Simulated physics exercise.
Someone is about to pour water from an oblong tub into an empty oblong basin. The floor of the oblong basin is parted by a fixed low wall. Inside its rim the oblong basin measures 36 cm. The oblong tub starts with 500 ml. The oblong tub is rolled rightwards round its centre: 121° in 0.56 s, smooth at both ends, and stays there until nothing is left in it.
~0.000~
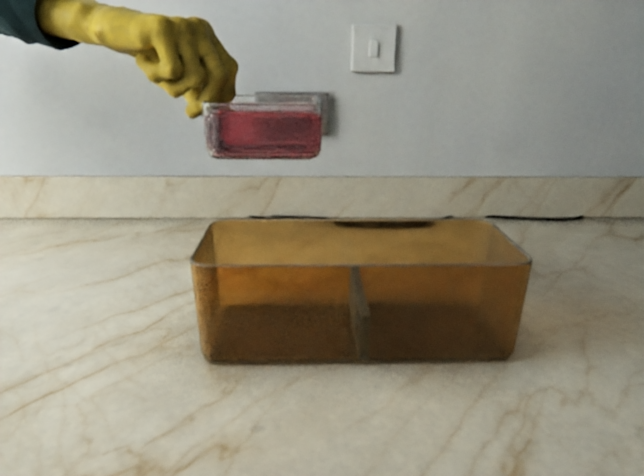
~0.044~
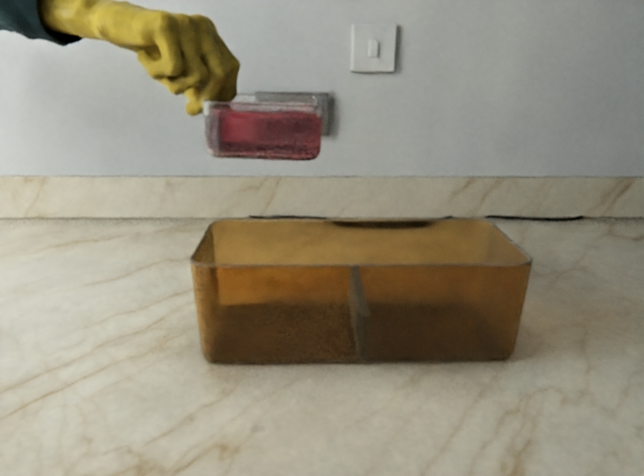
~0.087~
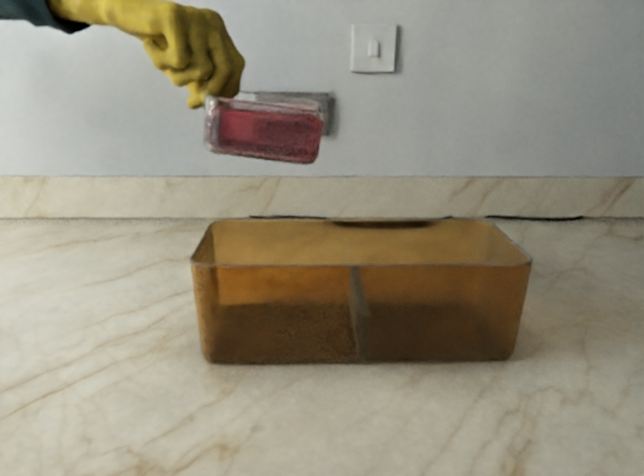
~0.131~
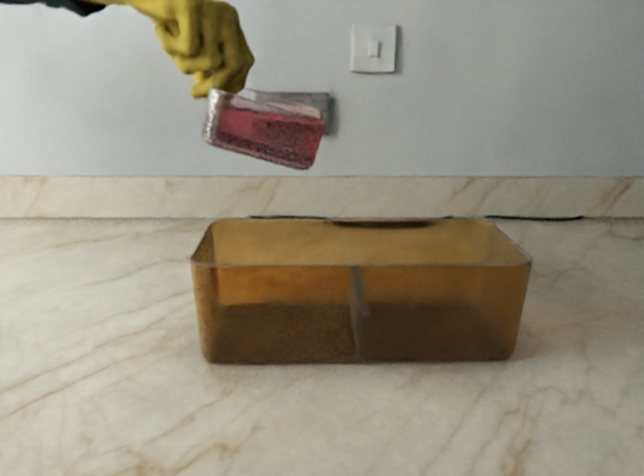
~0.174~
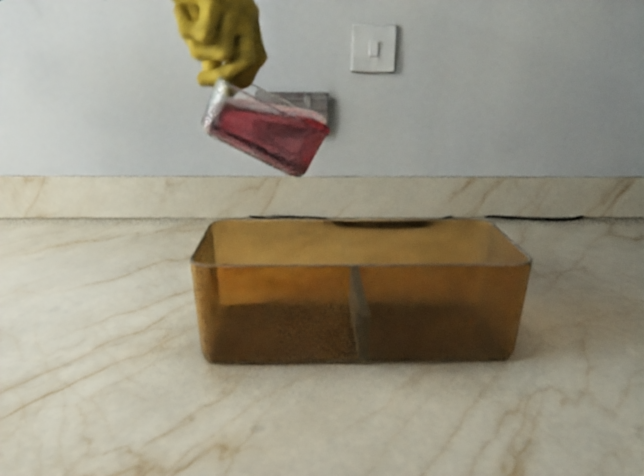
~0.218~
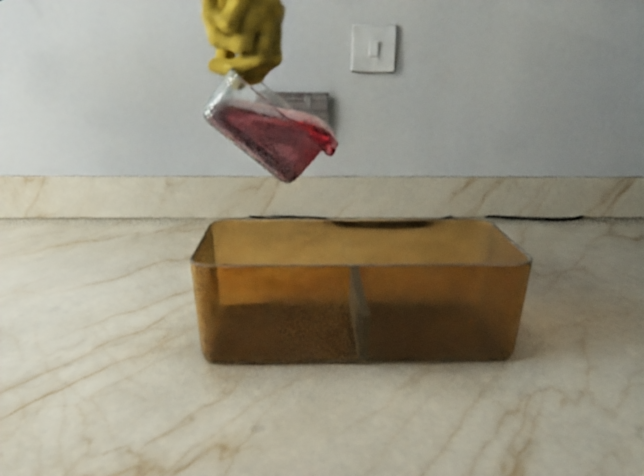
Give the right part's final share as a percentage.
About 51 per cent.
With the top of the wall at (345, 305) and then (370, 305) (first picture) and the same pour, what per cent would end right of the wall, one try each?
First 70, then 40 per cent.
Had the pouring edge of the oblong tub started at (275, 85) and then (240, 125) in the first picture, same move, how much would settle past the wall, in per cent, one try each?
First 5, then 0 per cent.
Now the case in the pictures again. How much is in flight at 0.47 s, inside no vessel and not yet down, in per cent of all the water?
About 30 per cent.
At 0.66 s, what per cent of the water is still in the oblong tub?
Some 0 per cent.
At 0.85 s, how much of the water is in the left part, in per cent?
About 46 per cent.
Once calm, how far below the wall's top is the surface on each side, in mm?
Left about 48 mm, right about 46 mm.
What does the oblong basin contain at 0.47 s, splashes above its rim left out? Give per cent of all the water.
Near 64 in a hundred.
By 0.47 s the tilt is 114° and 6 per cent is still to pour, 21 is left of the wall and 43 right of it.
By 0.66 s the tilt is 121° and 0 per cent is still to pour, 45 is left of the wall and 51 right of it.
By 0.85 s the tilt is 121° and 0 per cent is still to pour, 47 is left of the wall and 50 right of it.
By 1.06 s the tilt is 121° and 0 per cent is still to pour, 47 is left of the wall and 51 right of it.
At rest 47 per cent lies left of the wall, 51 right of it and 2 outside.
